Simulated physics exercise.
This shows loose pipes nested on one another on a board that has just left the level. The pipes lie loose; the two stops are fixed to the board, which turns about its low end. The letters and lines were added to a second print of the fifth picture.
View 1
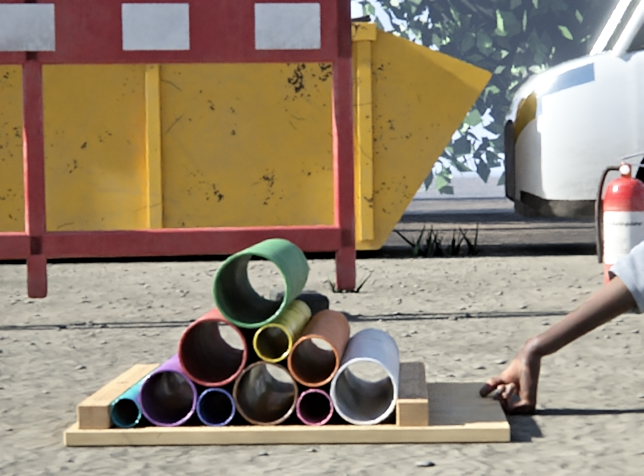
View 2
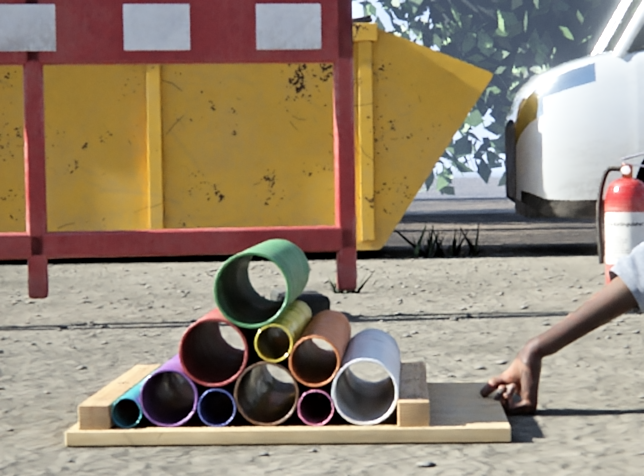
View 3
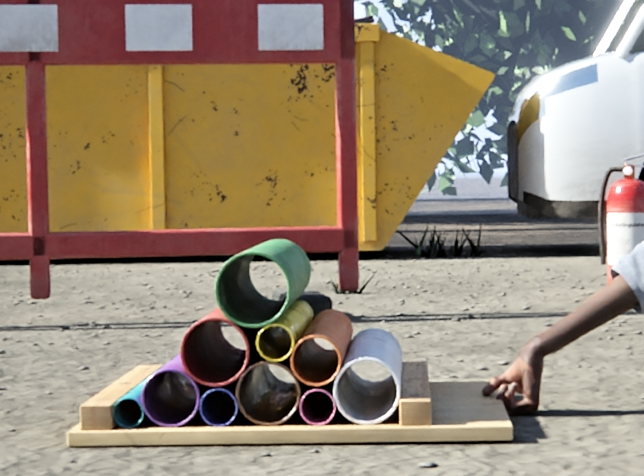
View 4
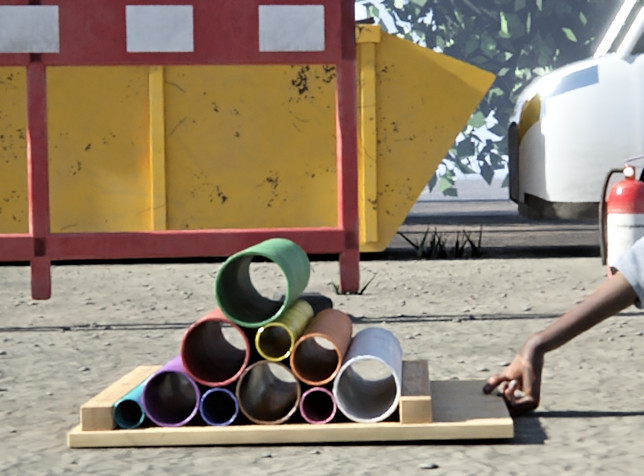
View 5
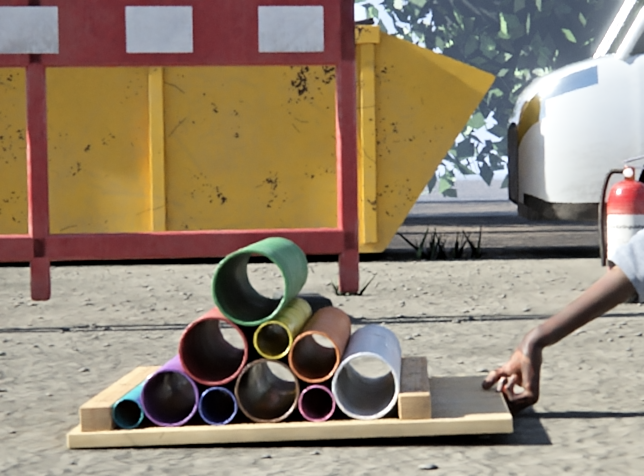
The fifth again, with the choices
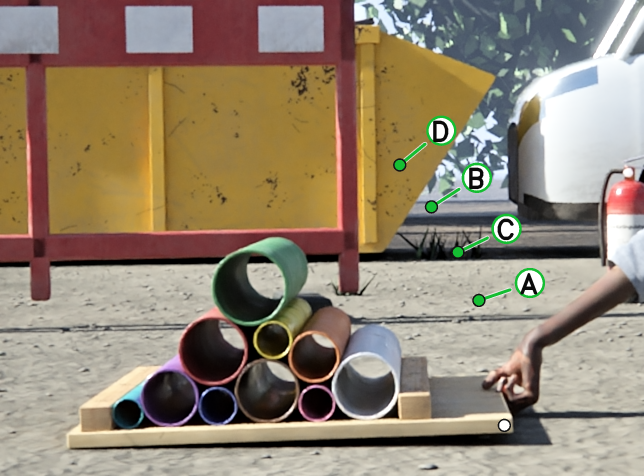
On sandy ground before a yellow and red container, colourful loose pipes sat piled on a wooden board while a hand at its right end raised that end very slightly, the pipes barely shifting.
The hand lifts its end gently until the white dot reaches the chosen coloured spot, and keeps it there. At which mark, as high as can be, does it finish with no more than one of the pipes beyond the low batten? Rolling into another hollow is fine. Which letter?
At most to D.
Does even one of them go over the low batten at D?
At D: Yes.
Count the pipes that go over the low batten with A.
With A, none.
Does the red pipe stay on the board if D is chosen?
The red pipe: Yes.
On the copy, A at (479, 300); B at (432, 207); C at (458, 252); D at (400, 165); the white dot at (504, 426).
On D. First, board at 20°.
Then, board at 38°.
Finally, board at 39°, one over the low batten (green).
By contrast, A none over the low batten; B one over the low batten (green); C none over the low batten.
